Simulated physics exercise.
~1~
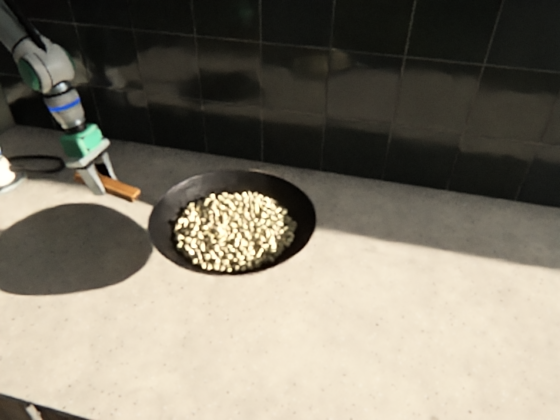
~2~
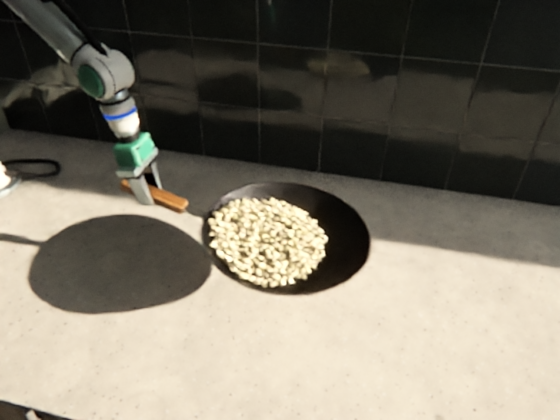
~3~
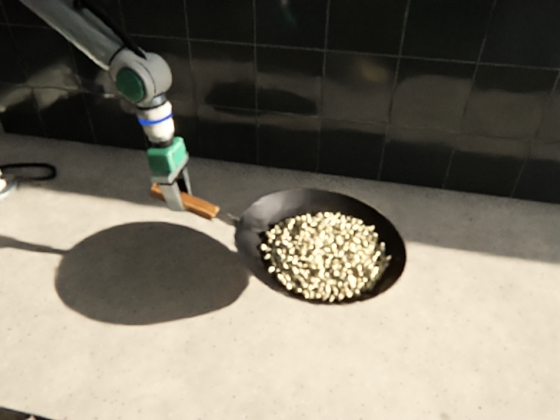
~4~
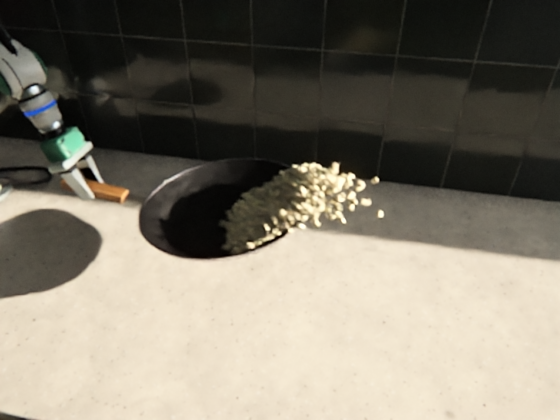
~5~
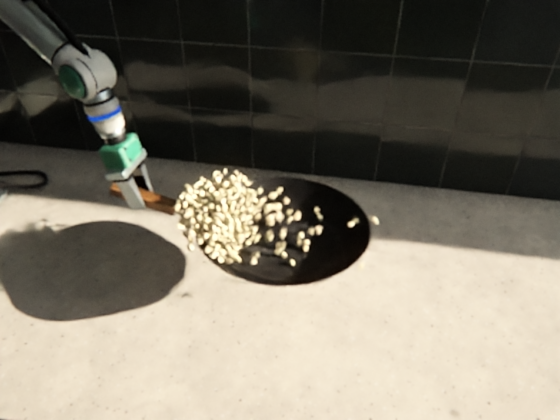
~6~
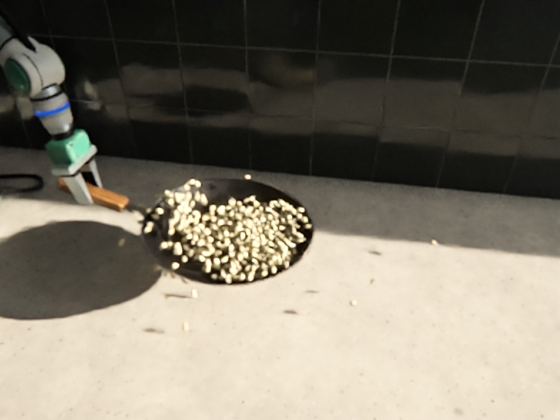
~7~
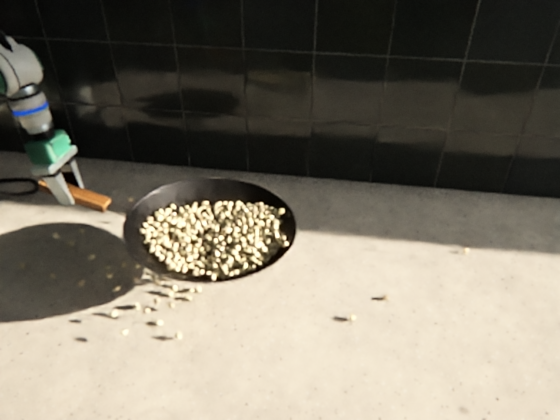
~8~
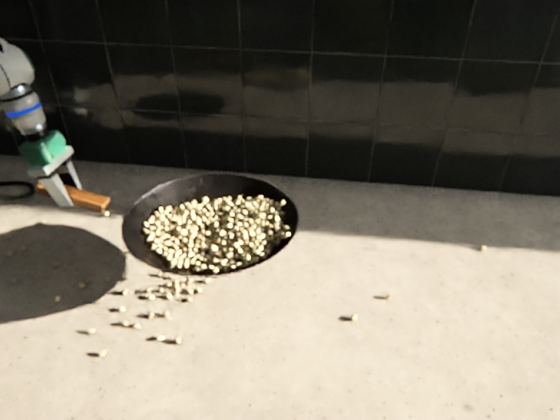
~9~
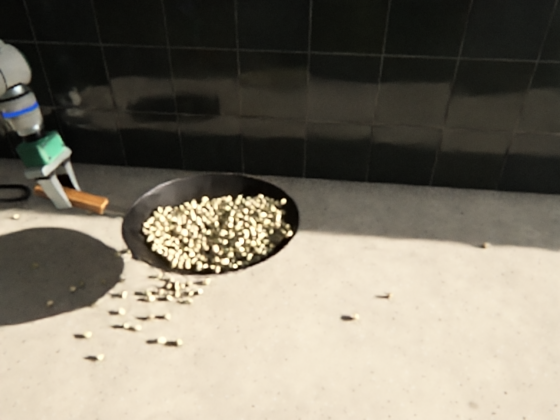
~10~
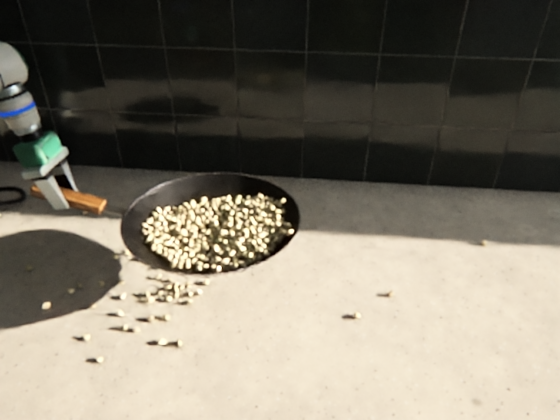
A robot arm jerks a frying pan back and forth, spilling some beans onto the counter.
